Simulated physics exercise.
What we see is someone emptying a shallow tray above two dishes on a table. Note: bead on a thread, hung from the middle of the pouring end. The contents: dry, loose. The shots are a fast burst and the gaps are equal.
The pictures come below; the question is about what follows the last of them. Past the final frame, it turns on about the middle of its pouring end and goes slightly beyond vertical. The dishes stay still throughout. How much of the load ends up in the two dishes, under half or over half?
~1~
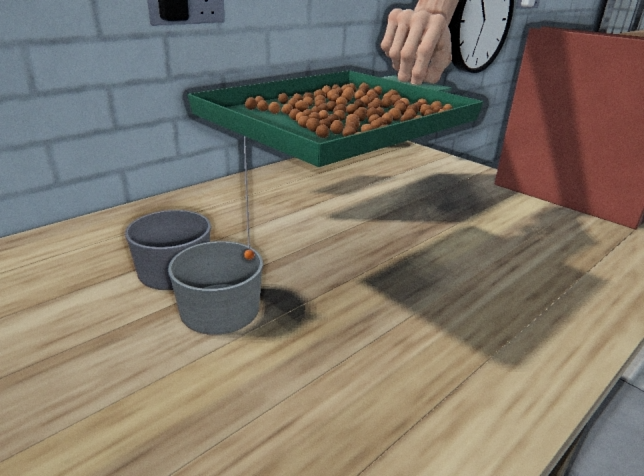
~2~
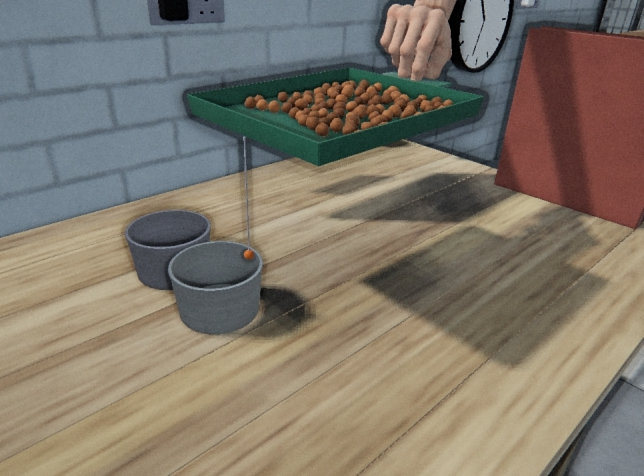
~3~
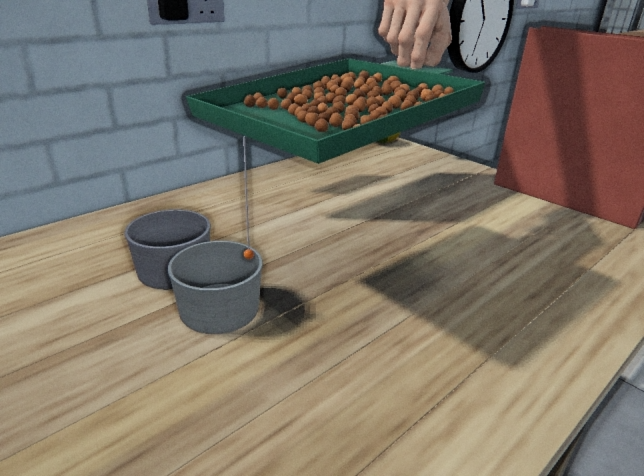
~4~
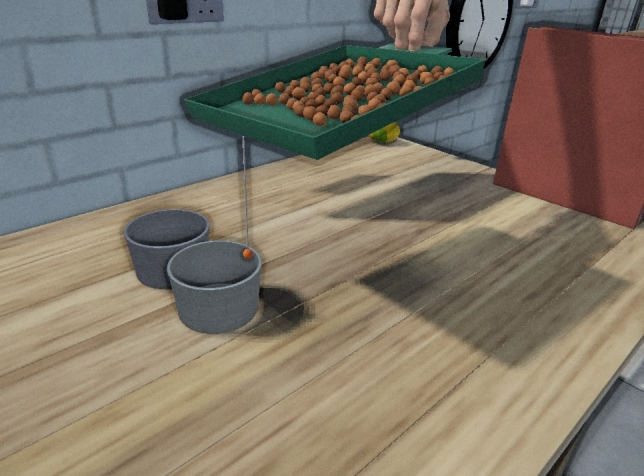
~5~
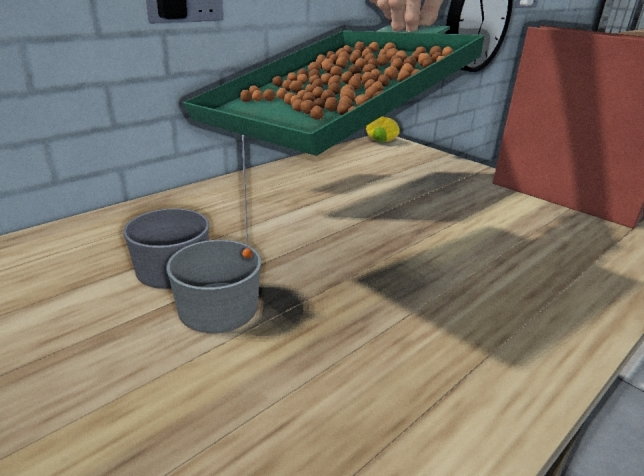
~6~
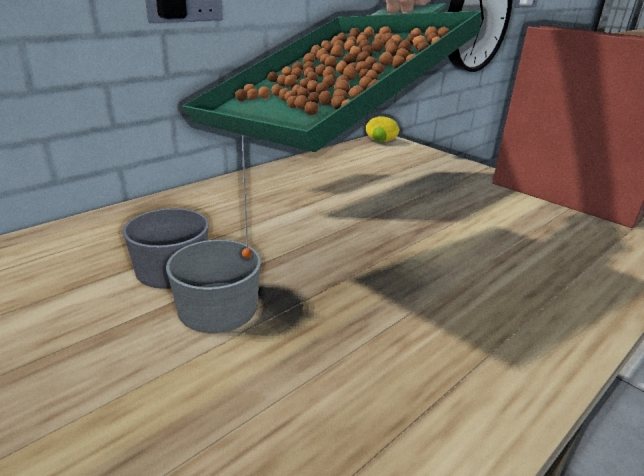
Over half.
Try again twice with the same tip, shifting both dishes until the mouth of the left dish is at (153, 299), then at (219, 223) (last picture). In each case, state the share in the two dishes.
Close to 20 in a hundred, then close to 20 in a hundred.
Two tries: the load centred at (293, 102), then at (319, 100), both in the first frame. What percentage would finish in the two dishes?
Try 1: 80 %; try 2: 80 %.
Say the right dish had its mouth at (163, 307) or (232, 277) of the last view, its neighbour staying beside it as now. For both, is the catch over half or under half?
First place: Short of half; second place: Beyond half.
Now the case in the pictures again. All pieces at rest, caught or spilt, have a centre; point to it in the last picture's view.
I'd put the middle somewhere around (198, 287).
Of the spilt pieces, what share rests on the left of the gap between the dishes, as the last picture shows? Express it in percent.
I make it about 70 percent or so.
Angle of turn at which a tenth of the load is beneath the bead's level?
Angle reached: About 85°.
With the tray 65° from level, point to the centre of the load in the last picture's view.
Look close to (224, 99) in the last picture.
Soon after the last picture, tray tipped steeply; nearly all on the tray; a small part in the air.
A little later, tray tipped past a quarter turn; most on the tray; a small part in the right dish; a small part in the left dish; a small part outside both; a stray few in the air.
Later still, tray tipped past a quarter turn; about a third in the right dish; about a third in the left dish; about a quarter outside both.
At rest, tray tipped past a quarter turn; about a third in the right dish; about a third in the left dish; about a quarter outside both.
